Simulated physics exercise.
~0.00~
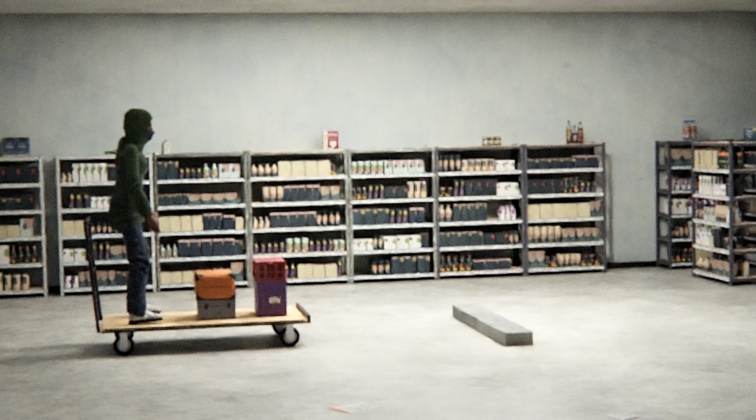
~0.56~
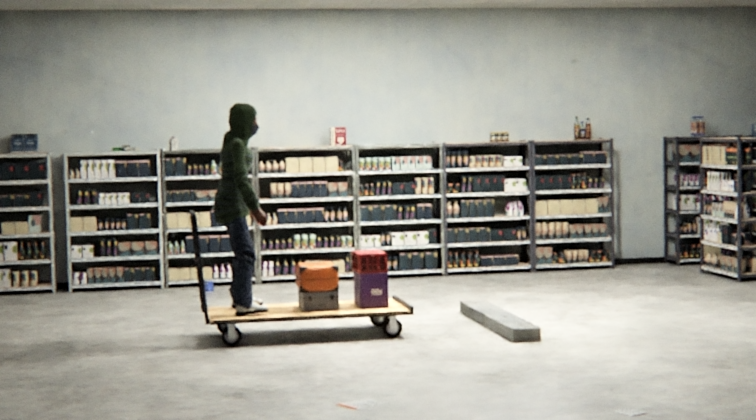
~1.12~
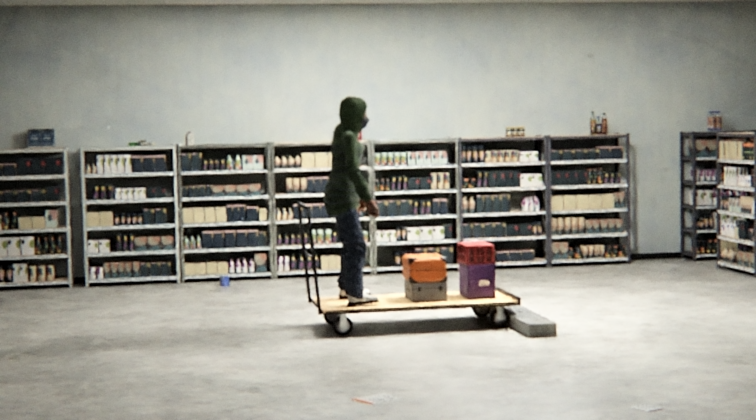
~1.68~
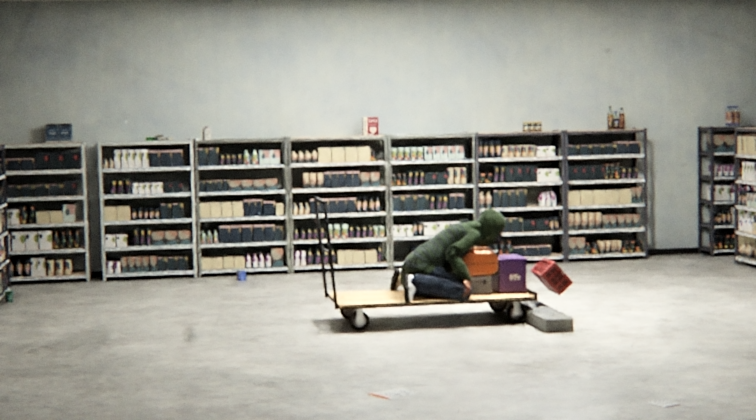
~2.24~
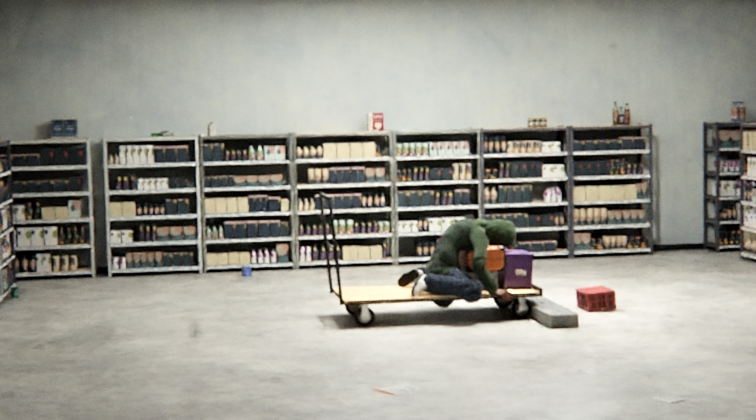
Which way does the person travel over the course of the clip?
The person travels to the right, first riding on the trolley and then pitching forward onto the boxes.
